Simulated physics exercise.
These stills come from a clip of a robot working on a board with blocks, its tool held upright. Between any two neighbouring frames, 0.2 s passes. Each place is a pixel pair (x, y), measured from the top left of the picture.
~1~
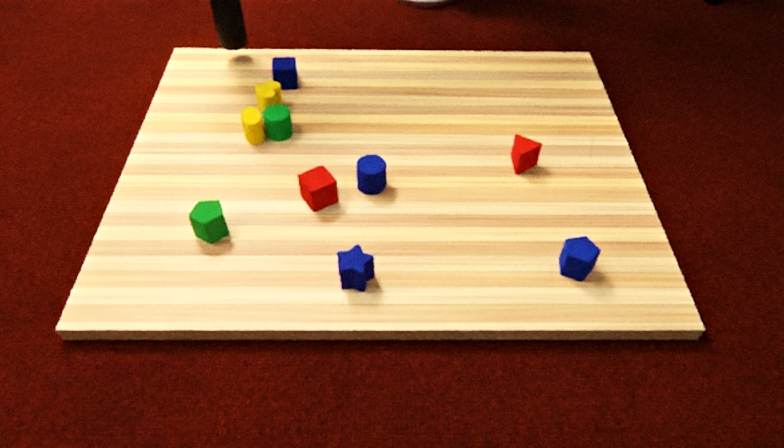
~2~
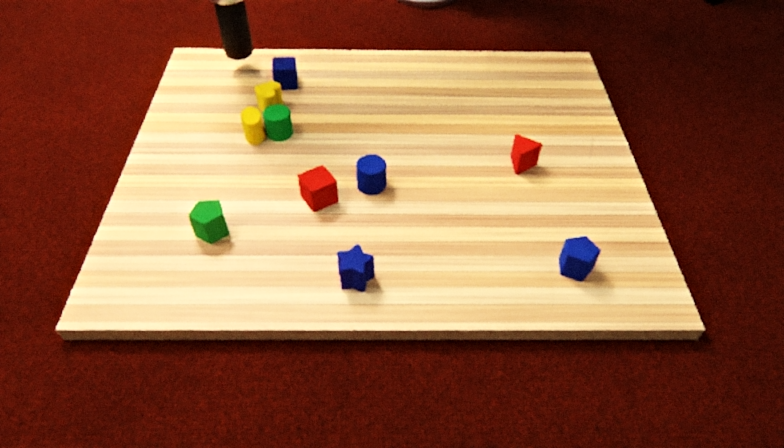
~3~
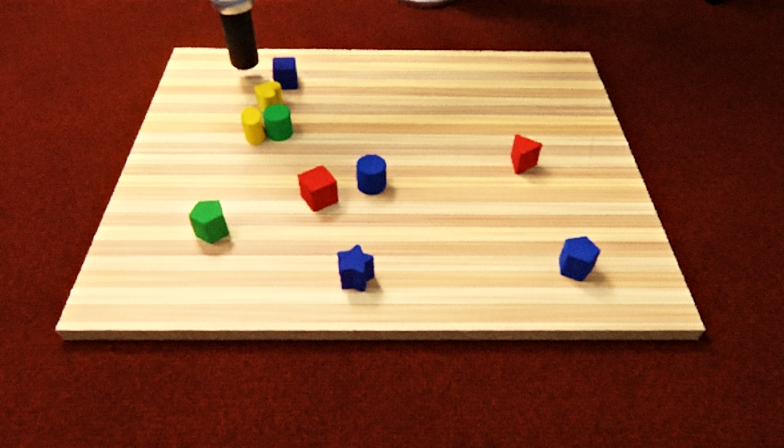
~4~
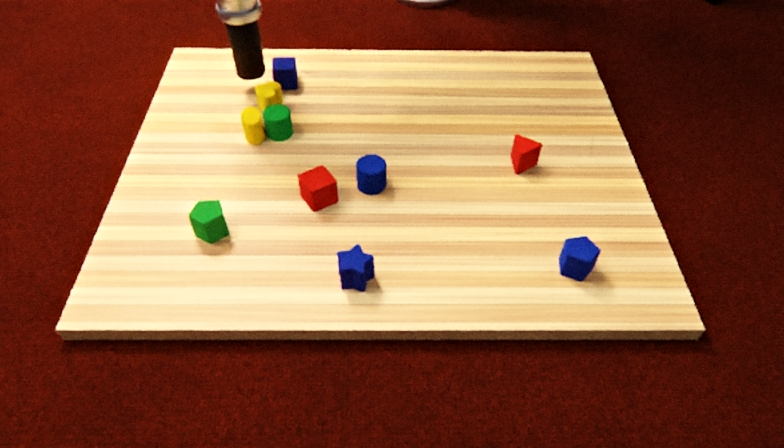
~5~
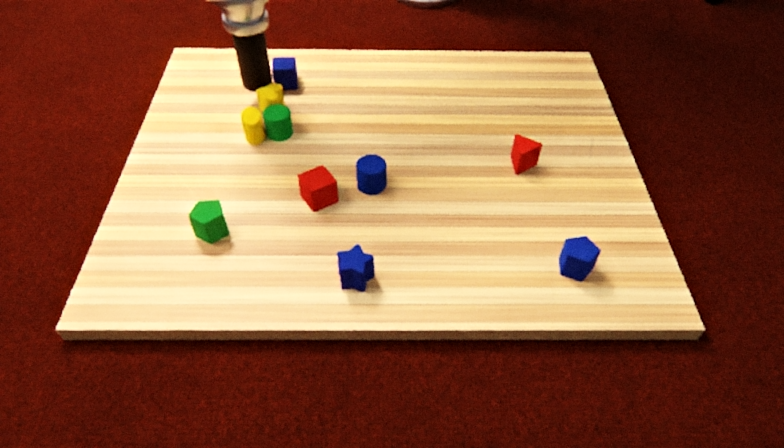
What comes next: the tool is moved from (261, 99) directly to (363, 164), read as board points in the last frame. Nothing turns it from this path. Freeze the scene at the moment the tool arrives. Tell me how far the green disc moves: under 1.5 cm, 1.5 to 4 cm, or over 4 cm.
It moves a fair bit, 1.5 to 4 cm.
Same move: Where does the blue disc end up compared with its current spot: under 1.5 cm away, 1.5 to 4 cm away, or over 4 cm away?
Range: 1.5 to 4 cm.
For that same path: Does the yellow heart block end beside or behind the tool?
No, that is not how it ends up.
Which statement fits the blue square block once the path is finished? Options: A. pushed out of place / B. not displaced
I choose B.
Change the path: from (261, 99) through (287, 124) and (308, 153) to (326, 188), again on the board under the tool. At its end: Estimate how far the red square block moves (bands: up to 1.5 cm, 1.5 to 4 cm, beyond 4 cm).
It gets moved 1.5 to 4 cm.
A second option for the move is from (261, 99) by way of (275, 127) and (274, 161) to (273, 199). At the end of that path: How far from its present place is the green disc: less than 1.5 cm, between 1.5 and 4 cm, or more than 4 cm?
It's set to move over 4 cm.
On the path given first. One third of the way, tool at (291, 104); yellow heart block at (305, 112); green disc at (281, 121).
Two thirds of the way, tool at (326, 126); yellow heart block at (339, 135); green disc at (282, 121).
At the end, tool at (362, 149); yellow heart block at (373, 163), turned 40° clockwise; green disc at (282, 121); blue square block still; blue disc at (386, 181).
